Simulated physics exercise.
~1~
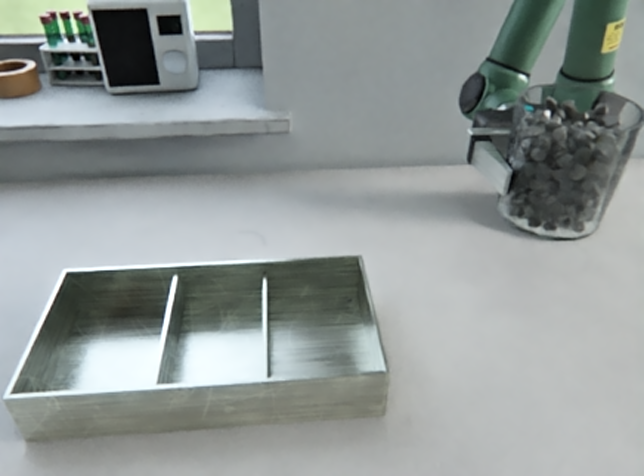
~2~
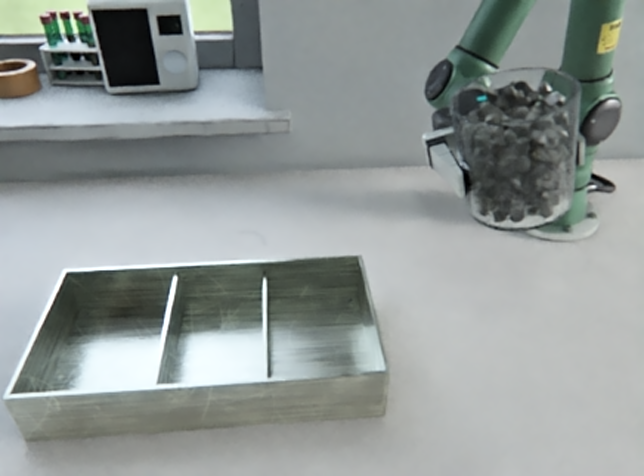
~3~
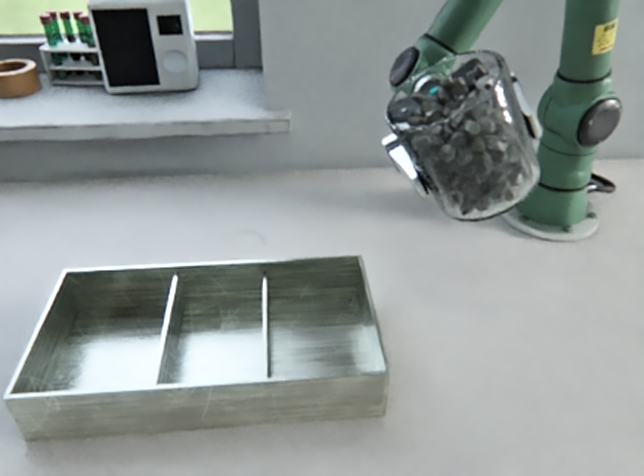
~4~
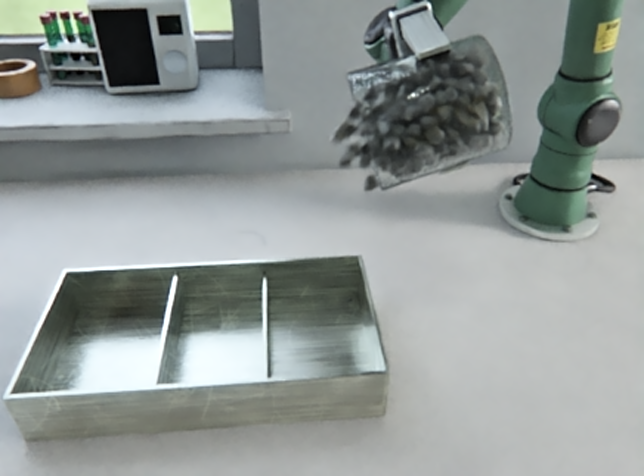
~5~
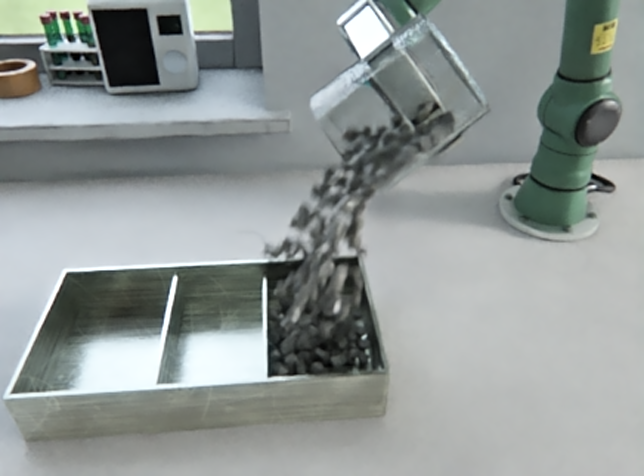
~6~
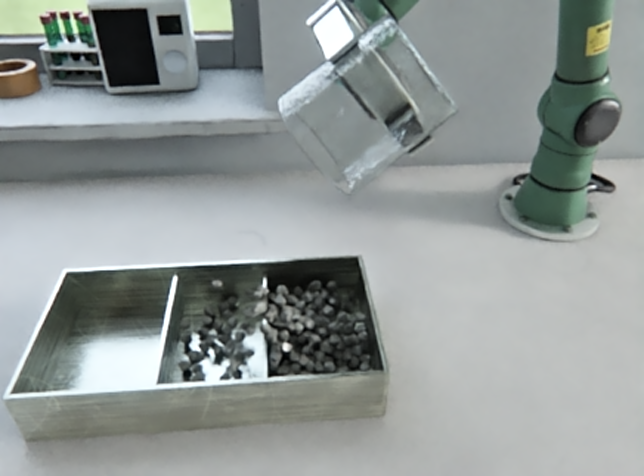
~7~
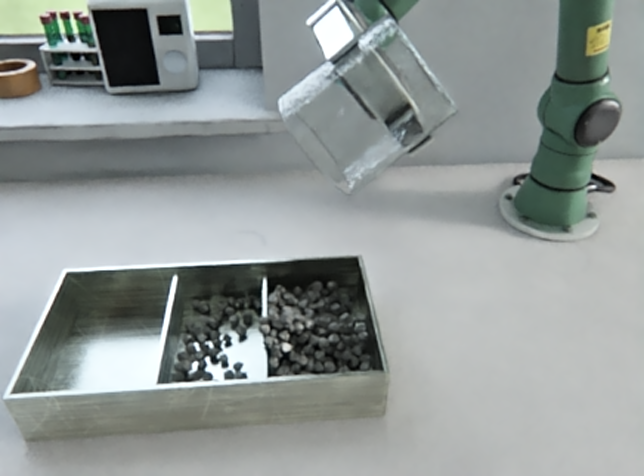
A green robot arm grips a clear beaker full of small dark pebbles and carries it leftward across a pale tabletop, toward a metal box split by two cross walls. As it travels, the beaker lifts and leans over until it lies on its side, with pebbles crowding its mouth. It tips further, and a stream of pebbles pours into the right part of the box. The arm moves a little more to the left, and some pebbles land in the middle part. Finally the emptied beaker hangs still, mouth downward, with most pebbles on the right, fewer in the middle and none on the left.
